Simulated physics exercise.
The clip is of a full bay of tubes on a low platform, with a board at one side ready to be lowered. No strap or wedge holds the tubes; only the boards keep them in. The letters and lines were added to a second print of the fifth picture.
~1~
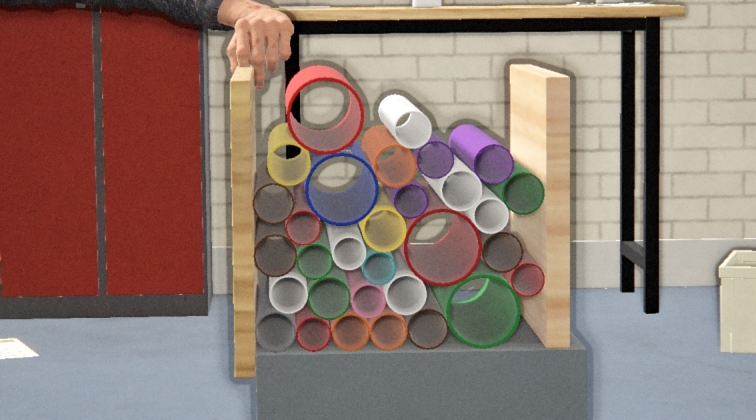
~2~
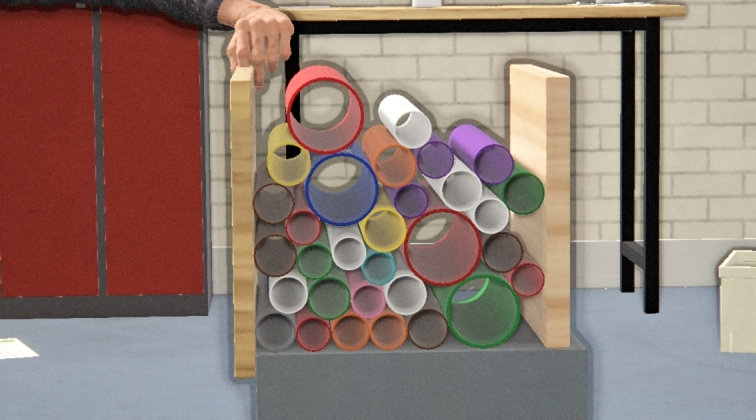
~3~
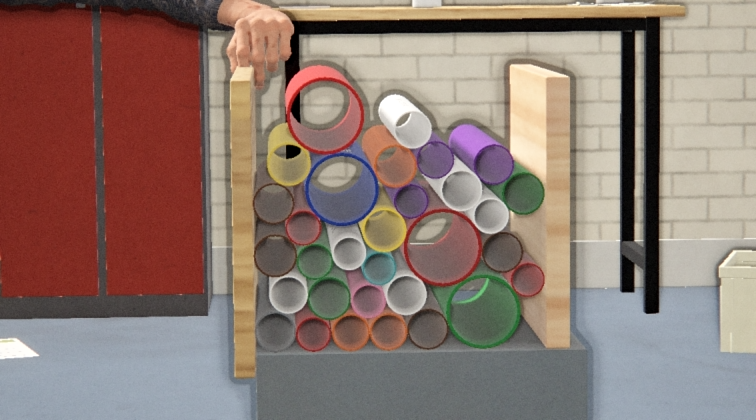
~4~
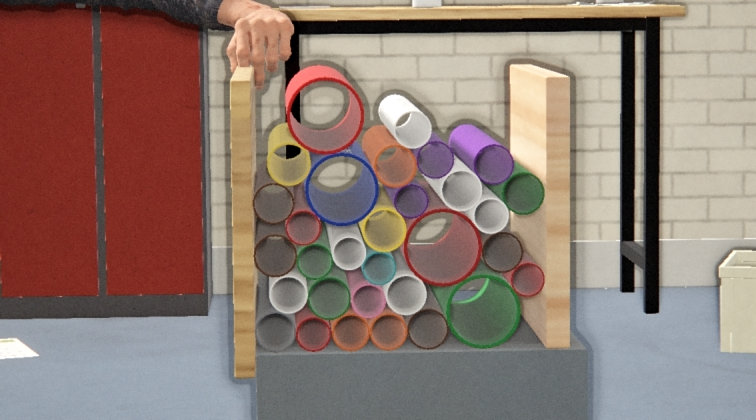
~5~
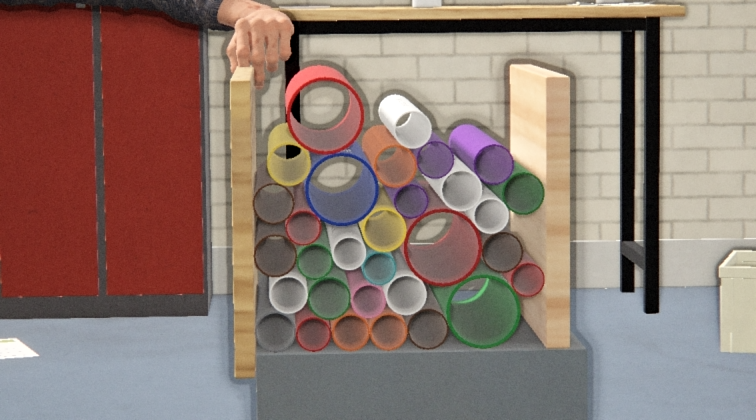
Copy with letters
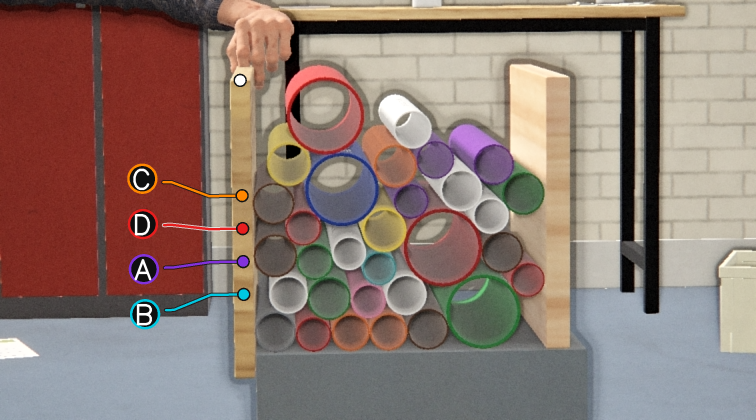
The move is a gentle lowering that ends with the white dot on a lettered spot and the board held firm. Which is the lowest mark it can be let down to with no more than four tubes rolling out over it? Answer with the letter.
A is the limit.
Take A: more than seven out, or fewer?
At A, fewer than seven.
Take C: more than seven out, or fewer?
At C, fewer than seven.
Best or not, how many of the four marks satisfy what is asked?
Three of the four.
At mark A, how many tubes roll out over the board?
At A the number is three.
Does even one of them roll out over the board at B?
At B: Yes.
On the copy, A at (243, 262); B at (244, 294); C at (242, 195); D at (243, 228); the white dot at (240, 80).
On A. First, top of the board (252, 158).
Then, top of the board (254, 248).
Finally, top of the board (254, 261), three out over the board.
By contrast, B five out over the board; C none out over the board; D two out over the board.
